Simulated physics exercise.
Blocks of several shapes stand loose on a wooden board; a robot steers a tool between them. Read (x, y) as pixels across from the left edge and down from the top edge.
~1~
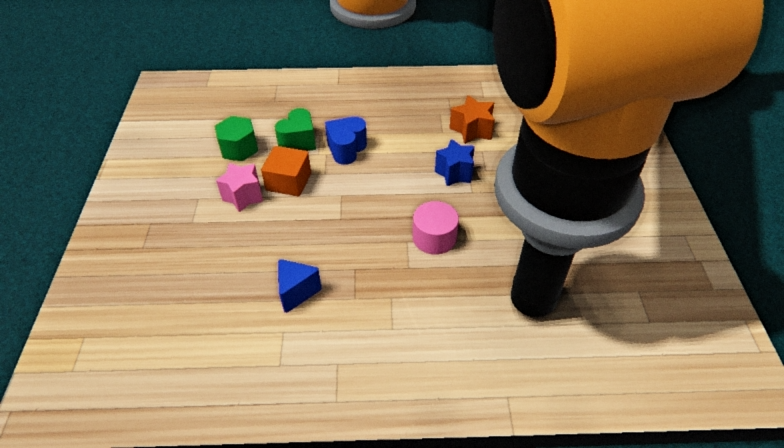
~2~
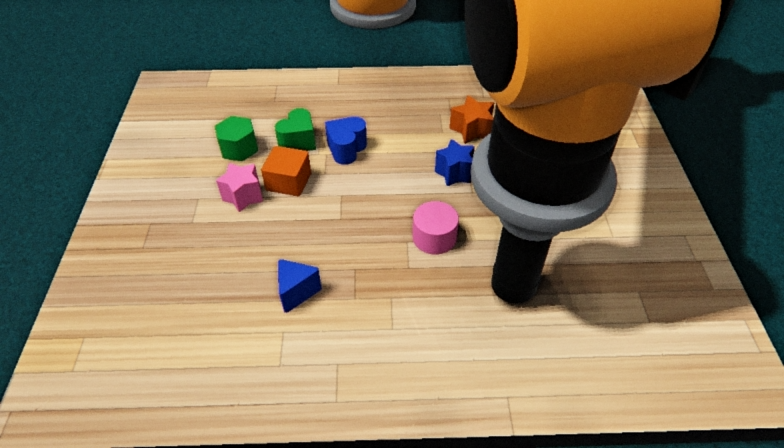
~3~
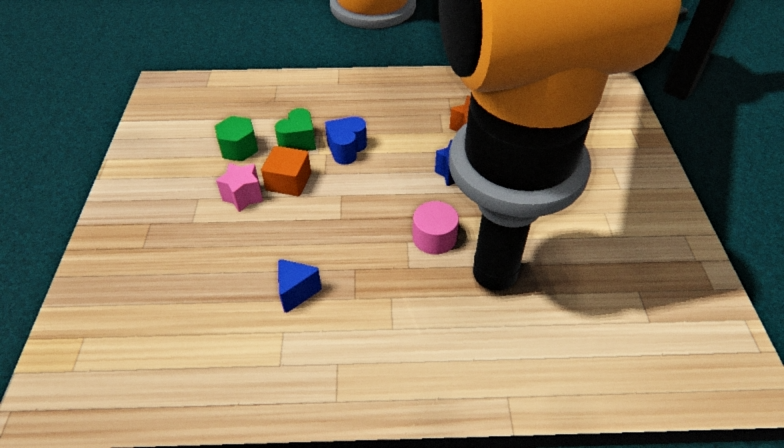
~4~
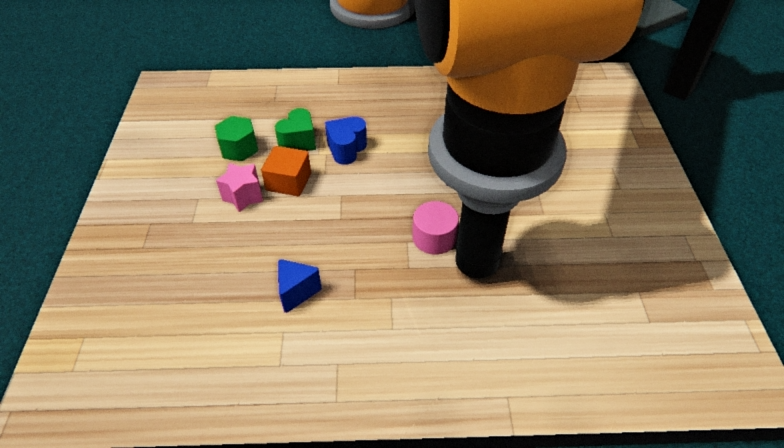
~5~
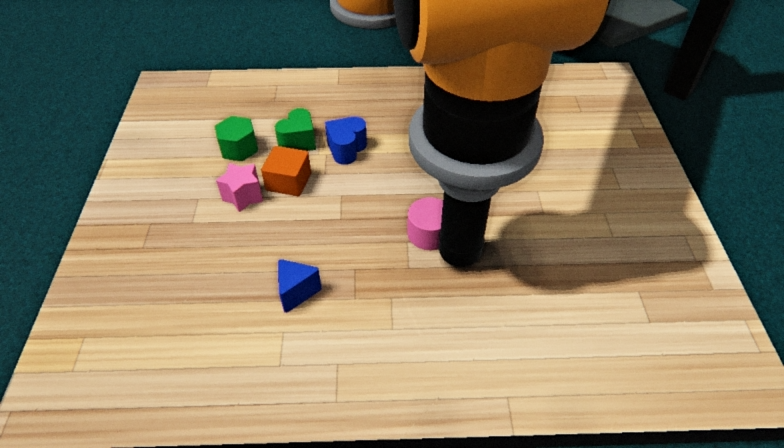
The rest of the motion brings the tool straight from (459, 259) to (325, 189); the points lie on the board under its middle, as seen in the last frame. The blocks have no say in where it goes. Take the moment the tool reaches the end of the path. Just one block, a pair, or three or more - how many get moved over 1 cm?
Total moved: One.
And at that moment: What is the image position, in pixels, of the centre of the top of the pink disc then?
I'd place it at (373, 159), taking the centre of its top.
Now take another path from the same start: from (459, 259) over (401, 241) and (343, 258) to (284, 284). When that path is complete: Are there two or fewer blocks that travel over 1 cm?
Yes - that is the case.
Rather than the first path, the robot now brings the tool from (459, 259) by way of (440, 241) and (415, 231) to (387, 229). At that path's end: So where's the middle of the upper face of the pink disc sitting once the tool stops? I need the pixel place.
It will likely be found at (379, 179).
On the path given first. One third of the way, tool (410, 226); pink disc (395, 184).
Two thirds of the way, tool (365, 203); pink disc (376, 162).
At the end, tool (324, 182); orange square block still; pink disc (373, 159).
